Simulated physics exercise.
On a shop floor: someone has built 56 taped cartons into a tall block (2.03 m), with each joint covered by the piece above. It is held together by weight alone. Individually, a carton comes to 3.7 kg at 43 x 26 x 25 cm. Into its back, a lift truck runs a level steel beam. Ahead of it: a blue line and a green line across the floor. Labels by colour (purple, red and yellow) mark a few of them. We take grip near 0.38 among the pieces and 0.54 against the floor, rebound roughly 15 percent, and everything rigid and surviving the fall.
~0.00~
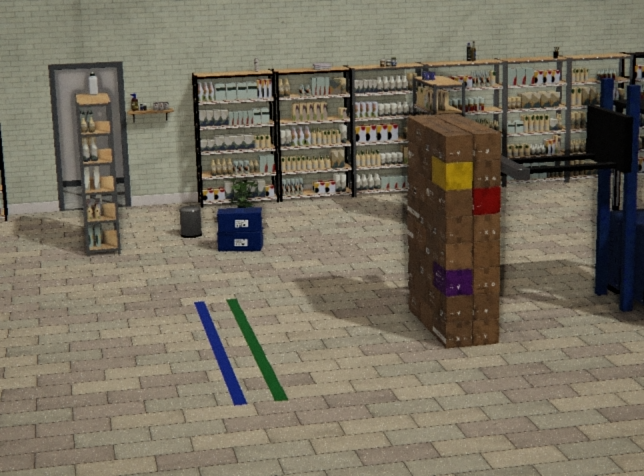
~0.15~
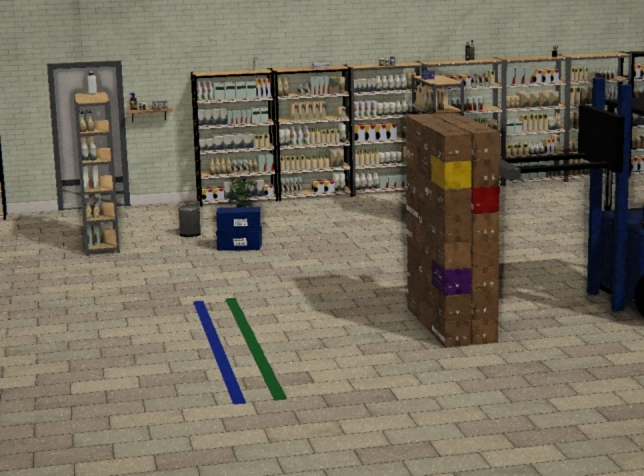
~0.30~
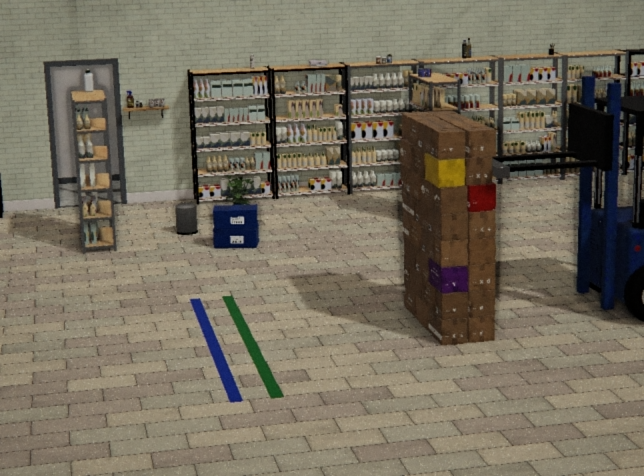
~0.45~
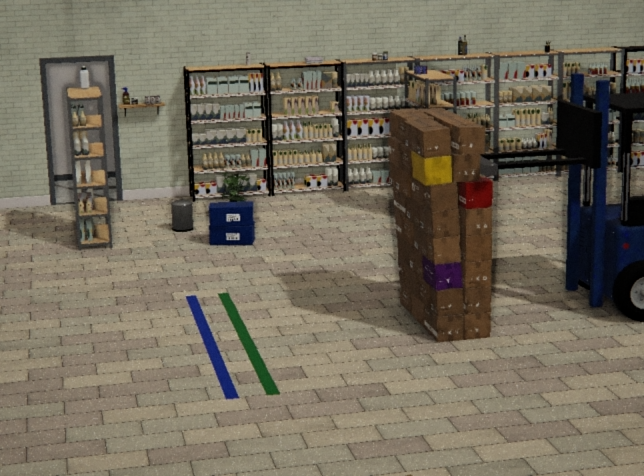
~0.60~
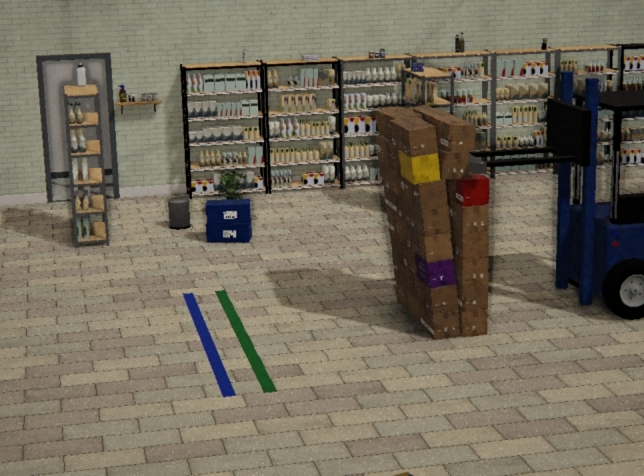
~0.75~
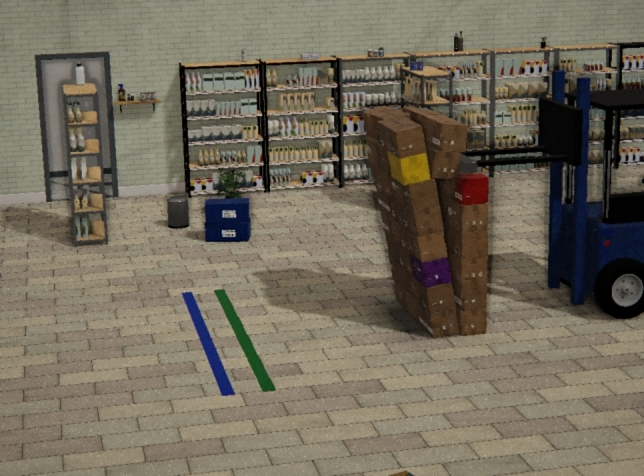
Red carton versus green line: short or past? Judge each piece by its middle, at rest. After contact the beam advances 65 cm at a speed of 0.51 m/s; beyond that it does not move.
The piece is left this side of the line.
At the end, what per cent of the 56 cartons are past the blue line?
Around 10 %.
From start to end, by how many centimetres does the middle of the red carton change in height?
It finishes some 0 cm lower than at the start.
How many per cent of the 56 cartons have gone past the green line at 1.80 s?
15 %.
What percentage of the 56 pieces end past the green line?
Around 20 per cent, I'd say.
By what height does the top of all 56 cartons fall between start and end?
I'd put it at around 50 cm.
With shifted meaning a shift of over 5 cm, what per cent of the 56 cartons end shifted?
Result: 65 per cent.
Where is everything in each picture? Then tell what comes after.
In the first frame (we follow the side turned to the camera; the camera pans a little), beam (523, 175) 11 cm from the stack; blue line, near end, (228, 373); green line, near end, (266, 369); red carton (488, 201); purple carton (459, 283); yellow carton (459, 176); no piece has moved.
In the second frame, beam (514, 174) 36 mm from the stack; red carton (486, 200).
In the third frame, beam (503, 173) 41 mm in; red carton (483, 198); yellow carton (452, 174) displaced 29 mm; 10 stirred so far.
In the fourth frame, beam (491, 170) 12 cm in; red carton (479, 195); yellow carton (439, 171) displaced 12 cm; 28 stirred so far.
In the fifth frame, beam (479, 168) 19 cm in; red carton (476, 193); yellow carton (426, 169) tipped 6°; 36 stirred so far.
In the sixth frame, beam (470, 168) 27 cm in; blue line, near end, (216, 363); green line, near end, (254, 360); red carton (475, 192); yellow carton (415, 169) tipped 9°; purple carton (437, 273) tipped 9°; 36 stirred so far.
Around 1.04 s, none of the 56 cartons past the green line, 36 disturbed; red carton unmoved; yellow carton tipped 19°.
Around 1.38 s, none of the 56 cartons past the green line, 36 disturbed; red carton unmoved; purple carton tipped 43°, 8 cm lower.
Around 1.80 s, 9 of the 56 cartons past the green line; red carton unmoved; yellow carton on its side.
Finally (2.9 s), 10 of the 56 cartons past the green line; red carton unmoved; purple carton on its side; yellow carton on its side. Seen by the last camera, middles, red carton near (472, 189), purple carton near (355, 327).
